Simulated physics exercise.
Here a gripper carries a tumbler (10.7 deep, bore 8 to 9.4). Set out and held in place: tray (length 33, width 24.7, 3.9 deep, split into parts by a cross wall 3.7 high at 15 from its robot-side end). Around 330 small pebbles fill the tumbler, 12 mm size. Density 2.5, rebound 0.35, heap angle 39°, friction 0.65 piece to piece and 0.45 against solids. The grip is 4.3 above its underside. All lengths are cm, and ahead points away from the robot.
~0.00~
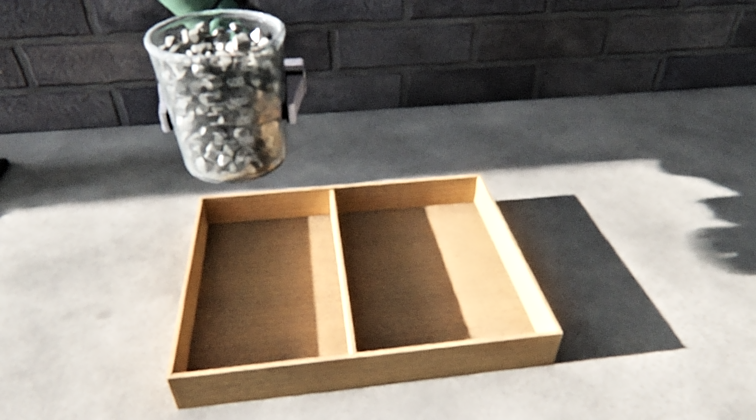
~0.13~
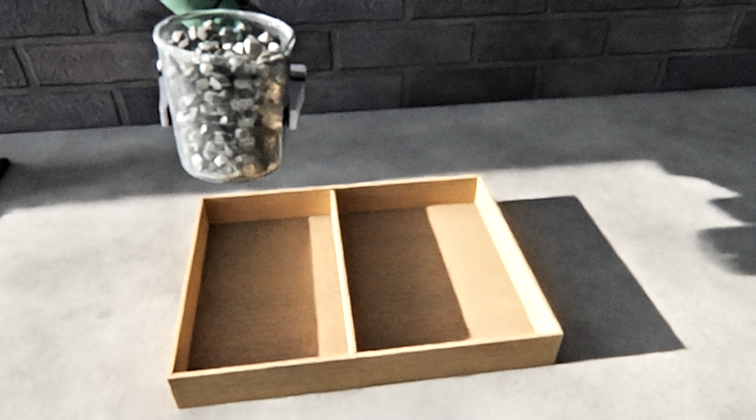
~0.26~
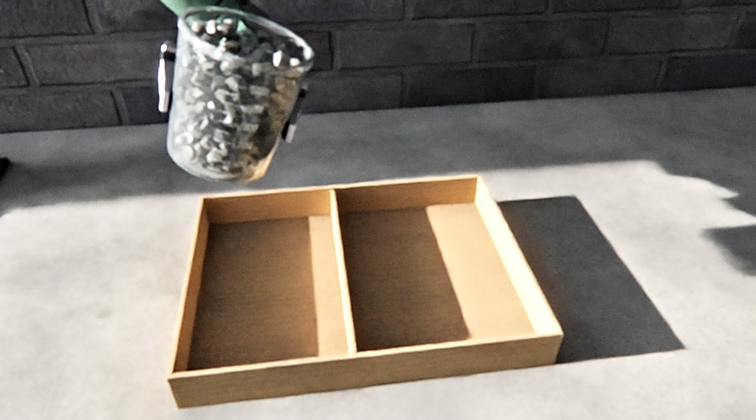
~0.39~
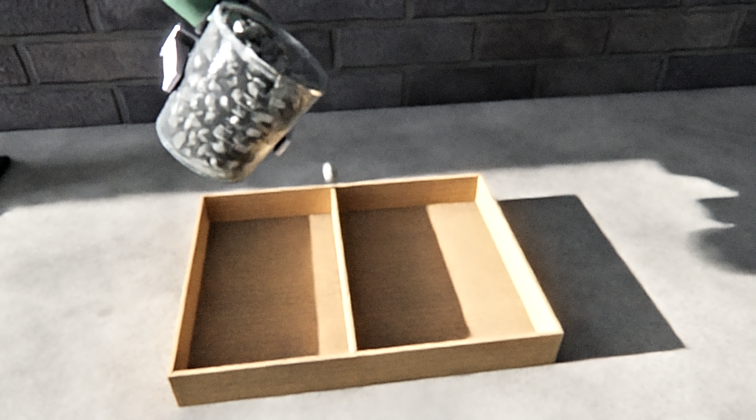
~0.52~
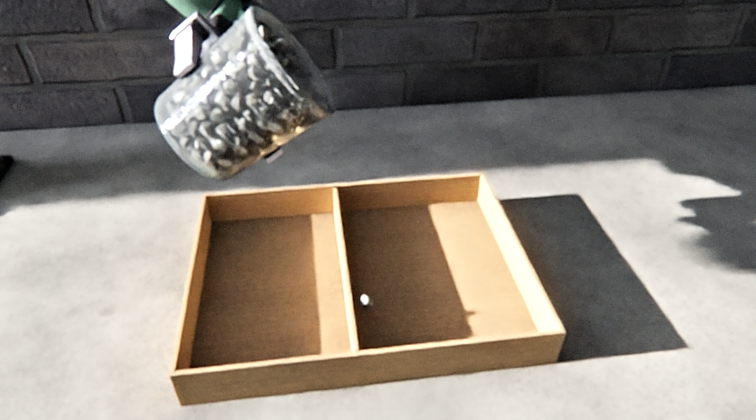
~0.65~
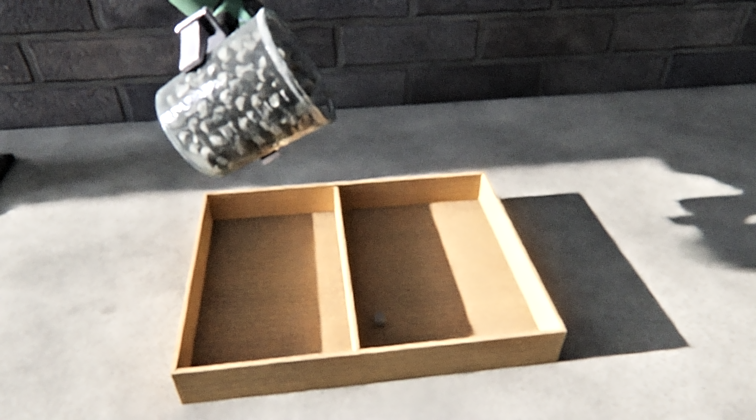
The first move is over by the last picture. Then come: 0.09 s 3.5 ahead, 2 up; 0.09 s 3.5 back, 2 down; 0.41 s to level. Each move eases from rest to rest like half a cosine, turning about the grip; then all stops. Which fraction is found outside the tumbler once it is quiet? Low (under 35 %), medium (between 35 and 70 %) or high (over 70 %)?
Outside the tumbler the share is medium, between 35 and 70 %.
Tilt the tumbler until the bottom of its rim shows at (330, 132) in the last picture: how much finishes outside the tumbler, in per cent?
Some 75 per cent.
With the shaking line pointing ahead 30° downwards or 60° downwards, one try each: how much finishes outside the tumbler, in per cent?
About 10 and 5 per cent.
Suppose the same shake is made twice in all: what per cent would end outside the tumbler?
Then about 55 per cent.
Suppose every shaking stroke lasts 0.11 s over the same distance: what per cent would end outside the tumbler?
In that case some 30 per cent.
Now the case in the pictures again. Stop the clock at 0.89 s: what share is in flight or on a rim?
About 40 per cent.
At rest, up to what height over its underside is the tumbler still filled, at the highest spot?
About 9.0 cm.
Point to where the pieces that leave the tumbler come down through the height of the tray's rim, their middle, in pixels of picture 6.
Near (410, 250).
After 0.89 s, tilted 57° forward, highest piece 25 above the table; 200 in the tumbler, 1 in the far-side part, 132 in flight or on a rim.
After 1.12 s, tilted 11° forward, highest piece 27 above the table; 178 in the tumbler, 153 in the far-side part, 2 in flight or on a rim.
After 1.44 s, level, highest piece 26 above the table; 178 in the tumbler, 155 in the far-side part.
After 2.49 s, level, highest piece 26 above the table; 178 in the tumbler, 155 in the far-side part.
At rest, 178 in the tumbler, 155 in the far-side part. That is 47 % outside the tumbler.
